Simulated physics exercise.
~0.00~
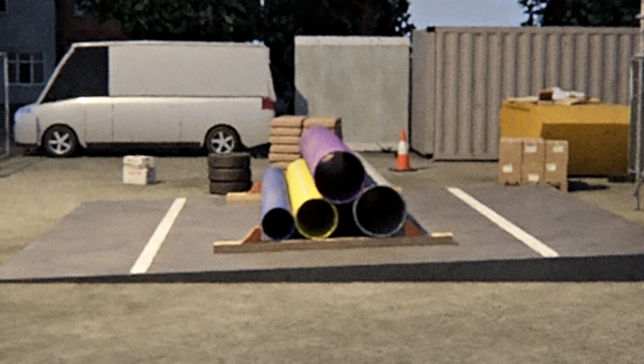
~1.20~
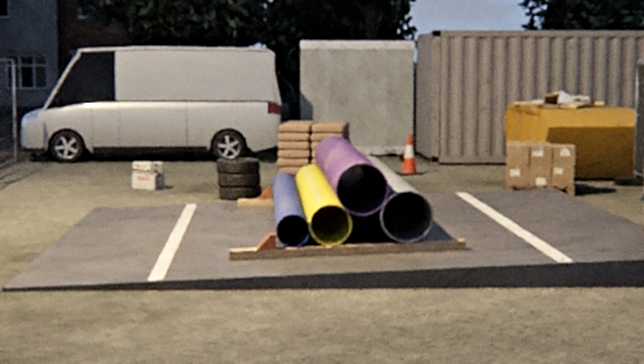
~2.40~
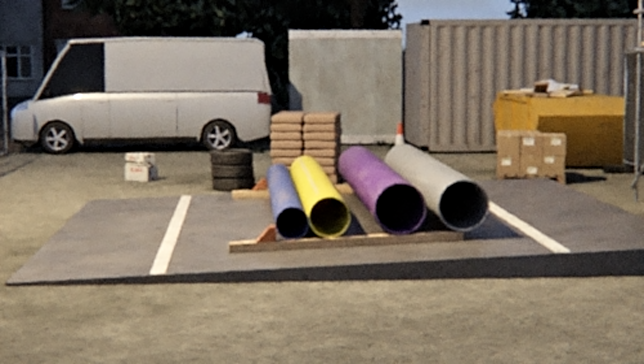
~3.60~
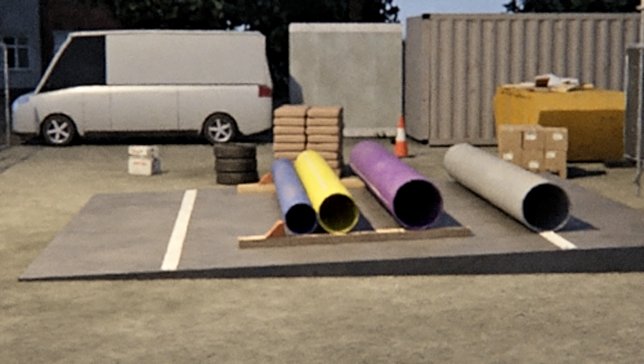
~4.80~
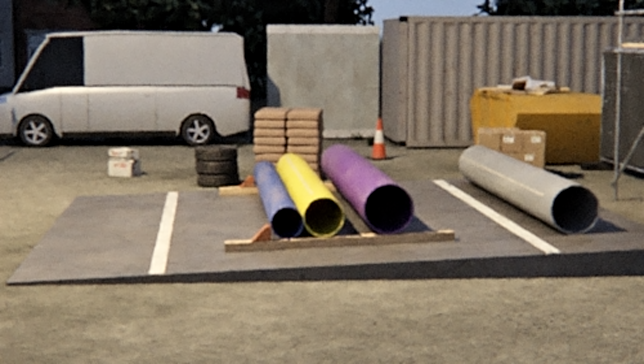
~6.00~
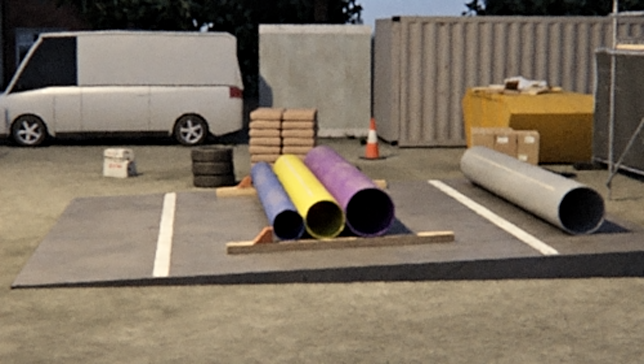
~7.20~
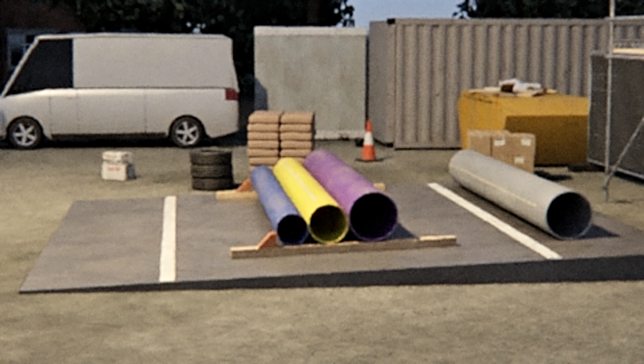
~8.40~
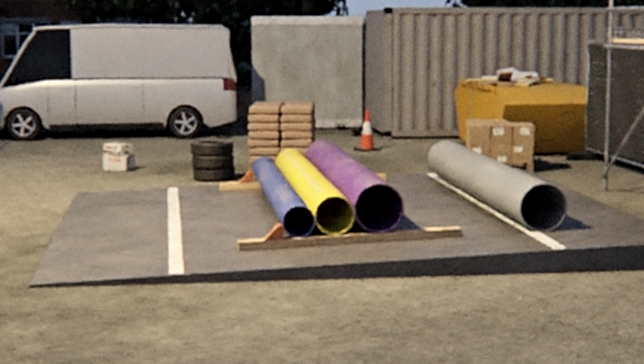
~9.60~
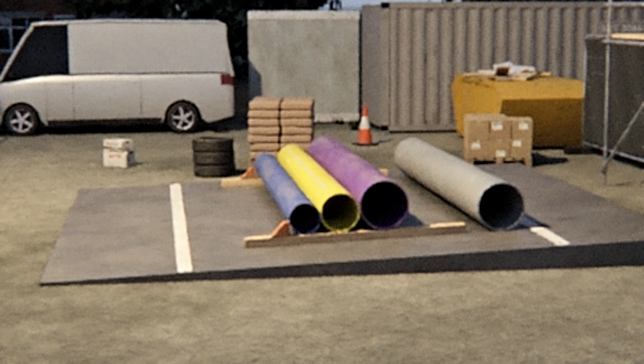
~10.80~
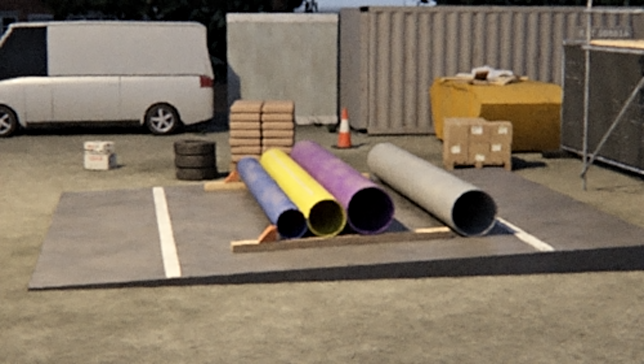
In an outdoor yard with a white van and a shipping container behind, four large pipes are stacked on wooden bearers, a purple one resting on top of the blue, yellow and grey. The grey pipe rolls off to the right while the purple one drops down beside the yellow. Grey continues off the bearers and across the white line on the right, as purple rolls a little farther right, then back left against yellow. Grey then rolls back leftward toward the line. At the end, blue, yellow and purple lie together on the bearers, with grey apart at their right.
